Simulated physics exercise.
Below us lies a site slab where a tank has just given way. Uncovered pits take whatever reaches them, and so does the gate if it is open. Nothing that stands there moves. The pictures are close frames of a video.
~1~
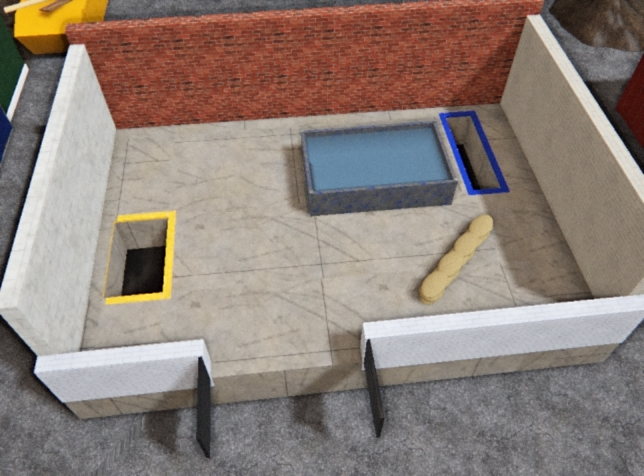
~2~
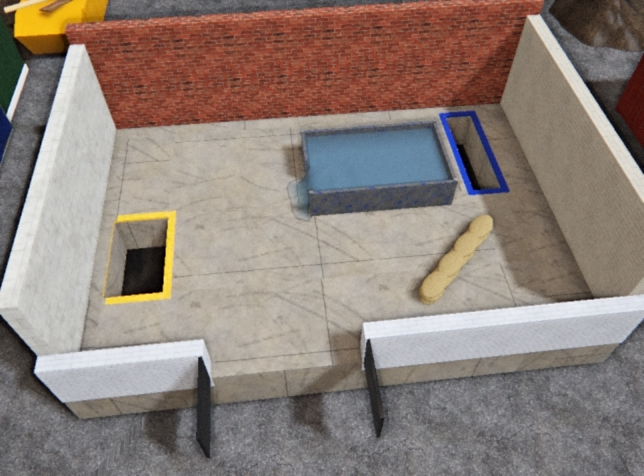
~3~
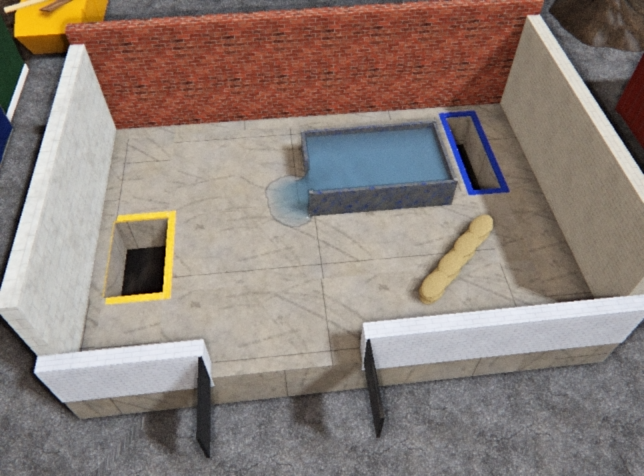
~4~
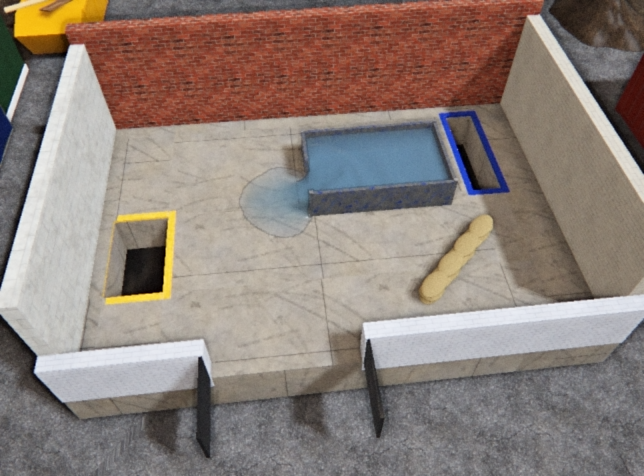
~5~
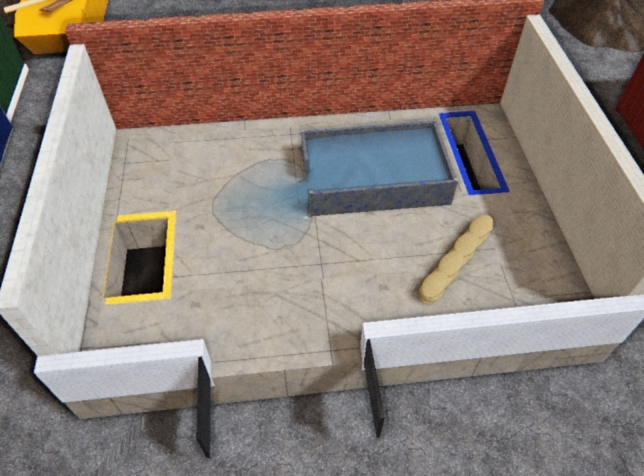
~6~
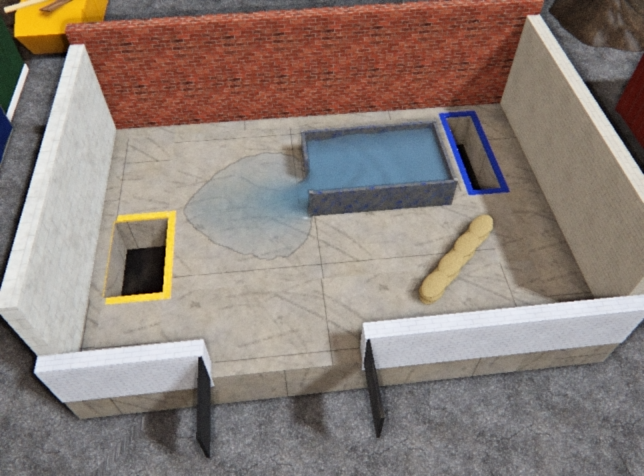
We see a walled slab with a brick back wall, yellow- and blue-edged openings and a lumpy tan roll, where a still blue water tank gives way at its left end and water spreads leftward across the floor in a widening pool.
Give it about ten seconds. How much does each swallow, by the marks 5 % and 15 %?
The gate takes not even 5 %; the yellow pit takes above 15 %; the blue pit takes not even 5 %.
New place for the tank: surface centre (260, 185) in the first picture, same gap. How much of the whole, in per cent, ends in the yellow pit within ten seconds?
Parts in a hundred: Yellow 70.
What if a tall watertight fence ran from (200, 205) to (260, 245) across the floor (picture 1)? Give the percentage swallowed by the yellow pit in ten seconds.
Per cent: Yellow 15.
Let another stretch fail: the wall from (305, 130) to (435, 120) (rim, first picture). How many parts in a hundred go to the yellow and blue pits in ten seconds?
Per cent: Yellow 14, blue 40.
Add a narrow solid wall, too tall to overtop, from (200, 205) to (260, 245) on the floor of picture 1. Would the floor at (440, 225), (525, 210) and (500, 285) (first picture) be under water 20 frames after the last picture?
As listed: Dry, no water, free of water.
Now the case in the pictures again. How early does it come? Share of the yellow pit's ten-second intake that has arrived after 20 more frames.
Some 35 per cent.
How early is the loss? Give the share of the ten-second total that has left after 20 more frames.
Close to 30 %.
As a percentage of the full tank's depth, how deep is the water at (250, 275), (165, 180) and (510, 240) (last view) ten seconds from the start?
In turn 2, 8 and 0 in a hundred.
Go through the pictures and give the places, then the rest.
The water tank at (376, 158) is whole and still, in the first picture.
The front is at (297, 182), out from the gap at (311, 191), in the second picture.
The front is at (271, 189), out from the gap at (311, 193), in the third picture.
Water pours out at (311, 193) and has run to (245, 198), in the fourth picture.
Water pours out at (311, 193) and has run to (219, 213), in the fifth picture.
The front is at (192, 215), out from the gap at (311, 193), in the sixth picture.
A moment on, water covers 20 % of the floor; the gate 0 %, the yellow pit 2 %, the blue pit 0 %.
Next, water covers 35 % of the floor; the gate 0 %, the yellow pit 6 %, the blue pit 0 %.
Then, water covers 35 % of the floor; the gate 0 %, the yellow pit 14 %, the blue pit 0 %.
Later, water covers 45 % of the floor; the gate 1 %, the yellow pit 26 %, the blue pit 0 %.
In the end, water covers 55 % of the floor; the gate 3 %, the yellow pit 39 %, the blue pit 2 %.
